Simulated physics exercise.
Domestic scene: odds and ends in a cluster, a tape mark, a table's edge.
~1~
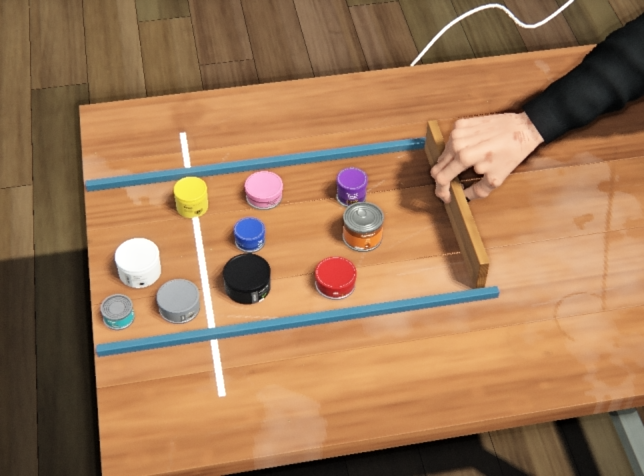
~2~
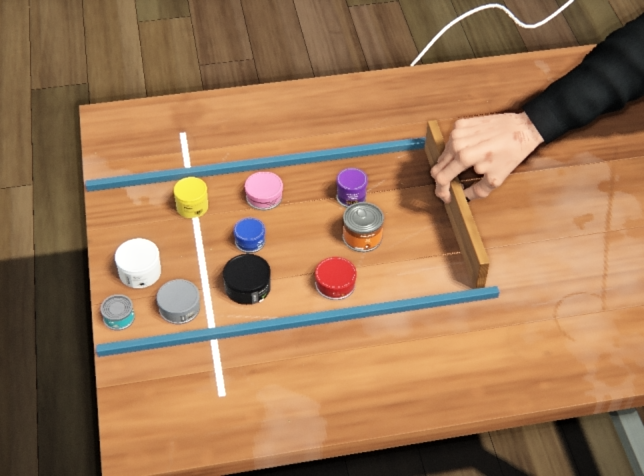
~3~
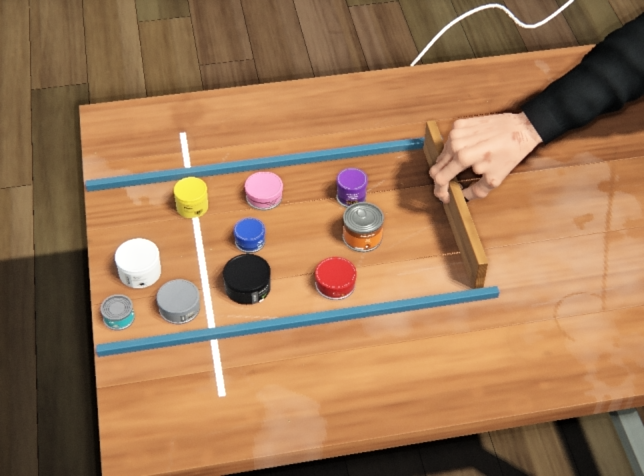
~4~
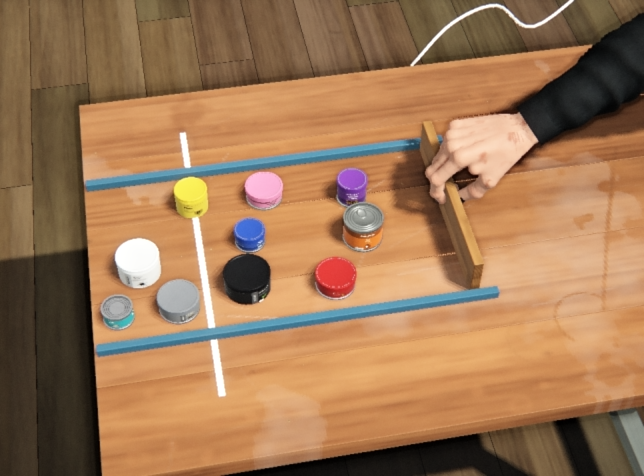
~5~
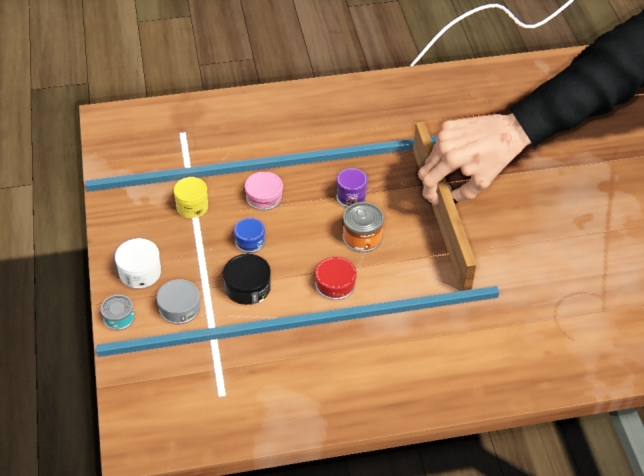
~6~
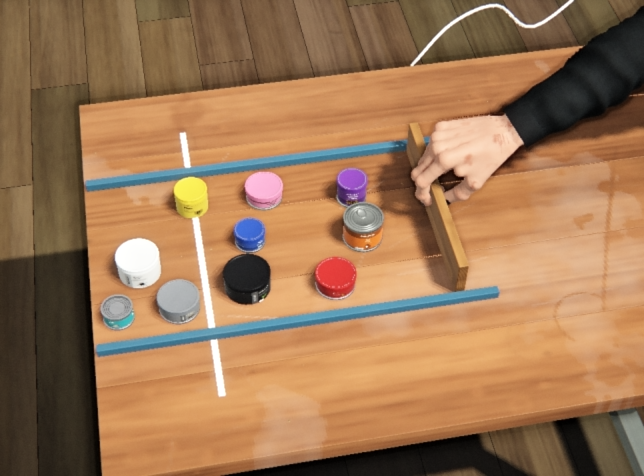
A hand held a wooden board upright between two blue strips on a table, then slid it slightly left toward the colourful little pots, which all stayed still without being touched.
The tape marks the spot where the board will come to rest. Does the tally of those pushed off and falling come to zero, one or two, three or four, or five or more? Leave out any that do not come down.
It comes to zero; none fall.
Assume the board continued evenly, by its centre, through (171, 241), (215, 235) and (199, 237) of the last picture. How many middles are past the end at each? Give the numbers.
1, 0, 0.
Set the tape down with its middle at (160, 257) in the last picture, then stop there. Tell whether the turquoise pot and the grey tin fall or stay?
Turquoise pot - gone; grey tin - safe.
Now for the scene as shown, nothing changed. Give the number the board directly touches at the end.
Contact count: 4.
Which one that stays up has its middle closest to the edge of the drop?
Result: The turquoise pot.
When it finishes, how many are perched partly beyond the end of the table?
I make it 0.
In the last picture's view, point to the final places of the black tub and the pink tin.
The black tub ends at (158, 282) and the pink tin at (174, 193).
Soon after, none off yet; turquoise pot at rest near (118, 313); white tub at rest near (139, 264); grey tin at rest near (179, 302).
At rest, the number that fall off is zero.
